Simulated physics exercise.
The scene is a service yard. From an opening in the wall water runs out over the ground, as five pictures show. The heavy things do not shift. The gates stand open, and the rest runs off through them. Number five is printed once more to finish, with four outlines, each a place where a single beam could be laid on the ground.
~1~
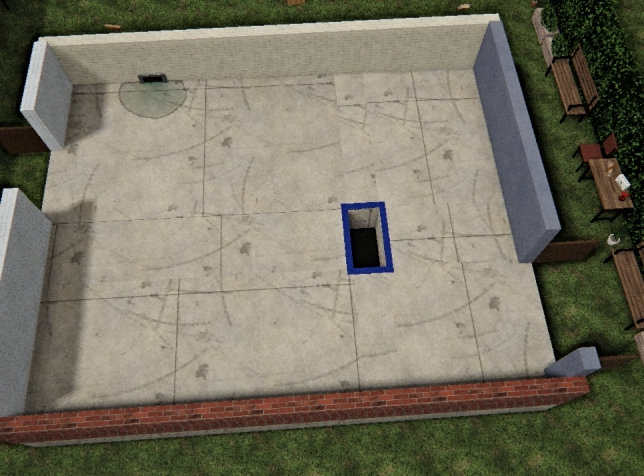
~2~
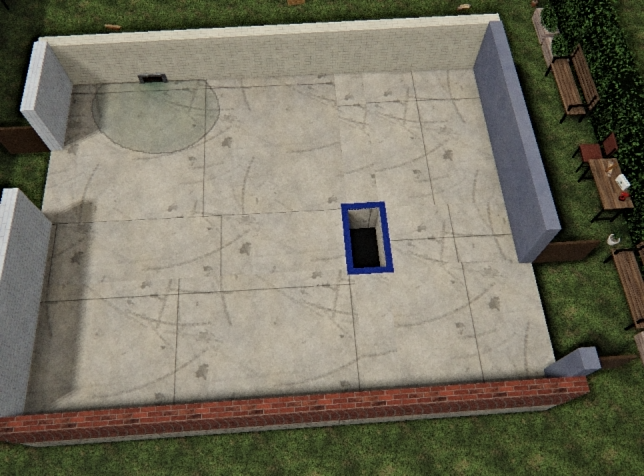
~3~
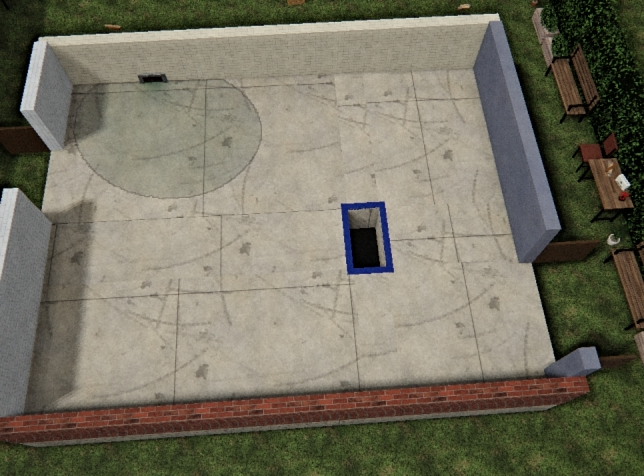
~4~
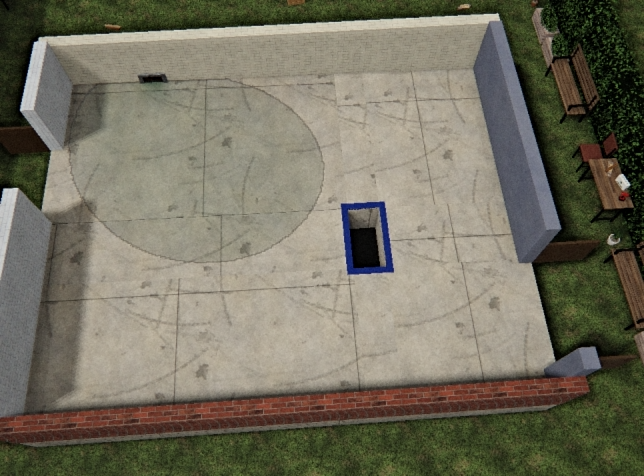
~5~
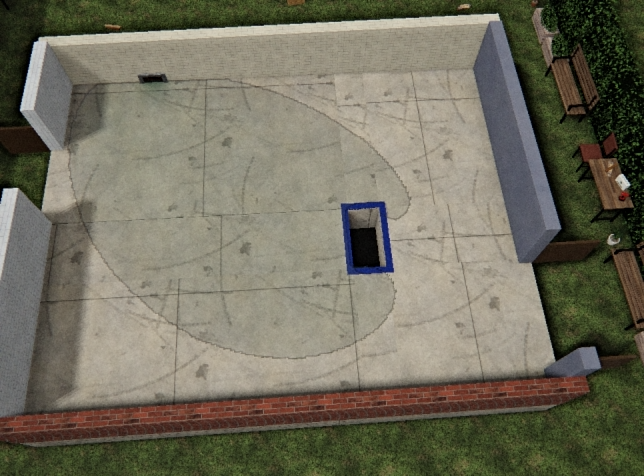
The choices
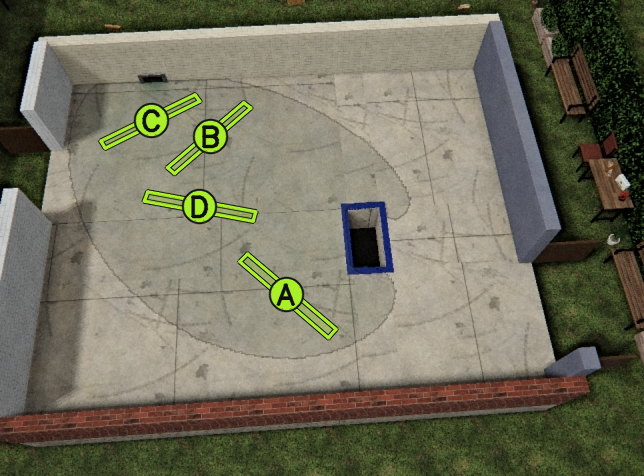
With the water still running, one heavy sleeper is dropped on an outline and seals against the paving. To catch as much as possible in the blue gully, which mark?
Use position D.
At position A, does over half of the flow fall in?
No, it does not.
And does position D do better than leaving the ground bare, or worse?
Better.
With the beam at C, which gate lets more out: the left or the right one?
The right one.
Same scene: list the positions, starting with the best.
Best to worst: D, A, C, B.
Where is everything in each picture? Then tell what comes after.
In the first picture, outfall at (153, 78); blue gully at (367, 237); open gate at (531, 314); open gate at (58, 185); front seen at (180, 103), 2 % of the ground wet; blue gully still dry.
In the second picture, front seen at (194, 139), 6 % of the ground wet; blue gully still dry.
In the third picture, front seen at (246, 165), 14 % of the ground wet; blue gully still dry.
In the fourth picture, front seen at (250, 253), 27 % of the ground wet; blue gully still dry.
In the fifth picture, front seen at (341, 346), 44 % of the ground wet; blue gully taking water.
On the marked copy, A from (243, 257) to (332, 333); B from (171, 170) to (247, 105); C from (103, 144) to (197, 98); D from (146, 196) to (254, 216).
With A, about 32 % of the stream goes into the blue gully, about 68 % out by the gates.
With B, about 6 % of the stream goes into the blue gully, about 94 % out by the gates.
With C, about 13 % of the stream goes into the blue gully, about 87 % out by the gates.
With D, about 46 % of the stream goes into the blue gully, about 54 % out by the gates.
